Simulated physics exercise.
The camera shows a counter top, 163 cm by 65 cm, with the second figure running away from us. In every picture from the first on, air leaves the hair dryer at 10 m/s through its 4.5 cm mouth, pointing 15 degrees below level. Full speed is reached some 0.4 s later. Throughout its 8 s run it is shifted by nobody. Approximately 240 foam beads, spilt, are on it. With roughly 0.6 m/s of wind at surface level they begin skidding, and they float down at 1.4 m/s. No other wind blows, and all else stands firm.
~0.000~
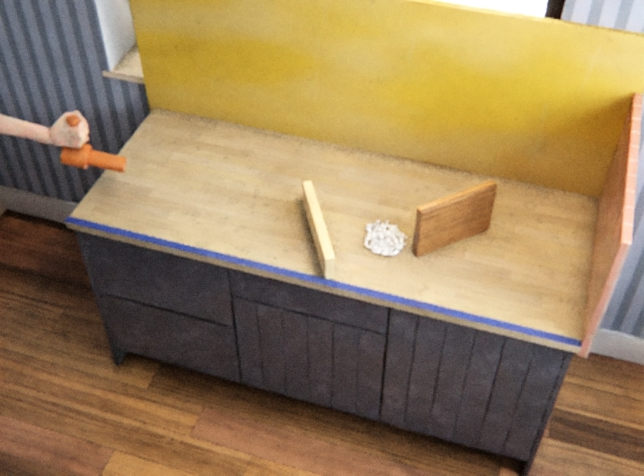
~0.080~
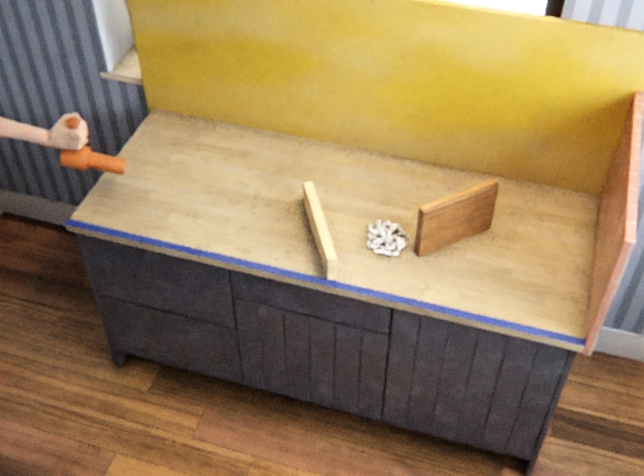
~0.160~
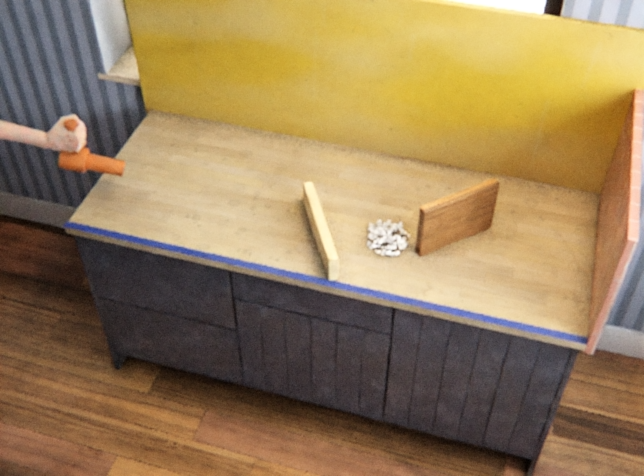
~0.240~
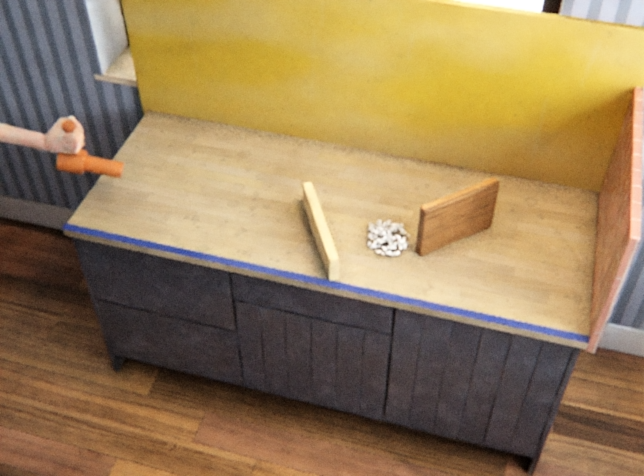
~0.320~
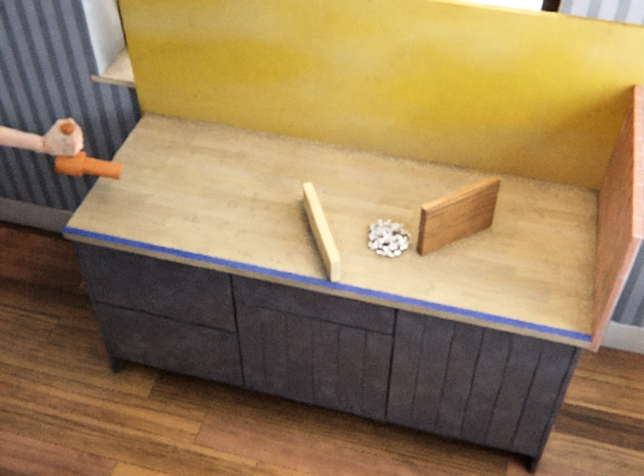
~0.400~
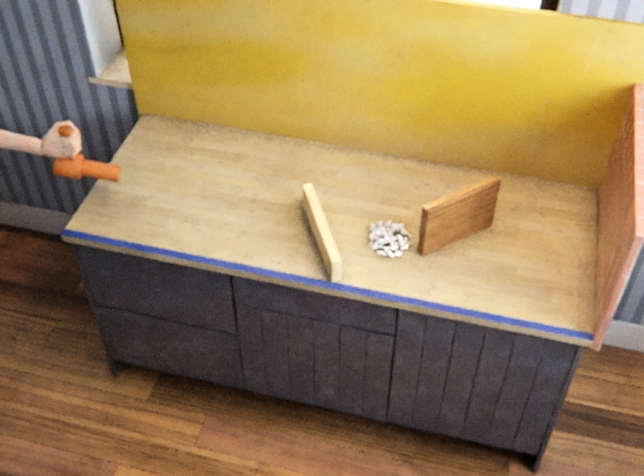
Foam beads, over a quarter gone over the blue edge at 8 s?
Within one in four.
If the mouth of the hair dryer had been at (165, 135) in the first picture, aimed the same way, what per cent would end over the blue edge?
The share would be near 3 %.
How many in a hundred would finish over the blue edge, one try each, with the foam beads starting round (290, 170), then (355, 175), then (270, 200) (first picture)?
90 %, 90 %, 70 %.
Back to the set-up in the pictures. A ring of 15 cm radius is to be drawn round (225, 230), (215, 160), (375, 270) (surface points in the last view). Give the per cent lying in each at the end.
First spot near 0 %, second near 0 %, third near 70 %.
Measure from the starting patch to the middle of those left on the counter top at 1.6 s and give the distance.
It comes to near 0 cm.
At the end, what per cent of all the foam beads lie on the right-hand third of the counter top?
Near 15 per cent at the end.
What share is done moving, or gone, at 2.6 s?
The share is roughly 30 %.
After 1.6 s, 0 % are over the blue edge; the middle of those still in play is near (393, 238); 20 % have settled or left.
After 2.6 s, 0 % are over the blue edge; the middle of those still in play is near (394, 239); 26 % have settled or left.
After 4.4 s, 0 % are over the blue edge; the middle of those still in play is near (396, 240); 32 % have settled or left.
After 8.0 s, at the end, 0 % are over the blue edge; the middle of those still in play is near (397, 242).
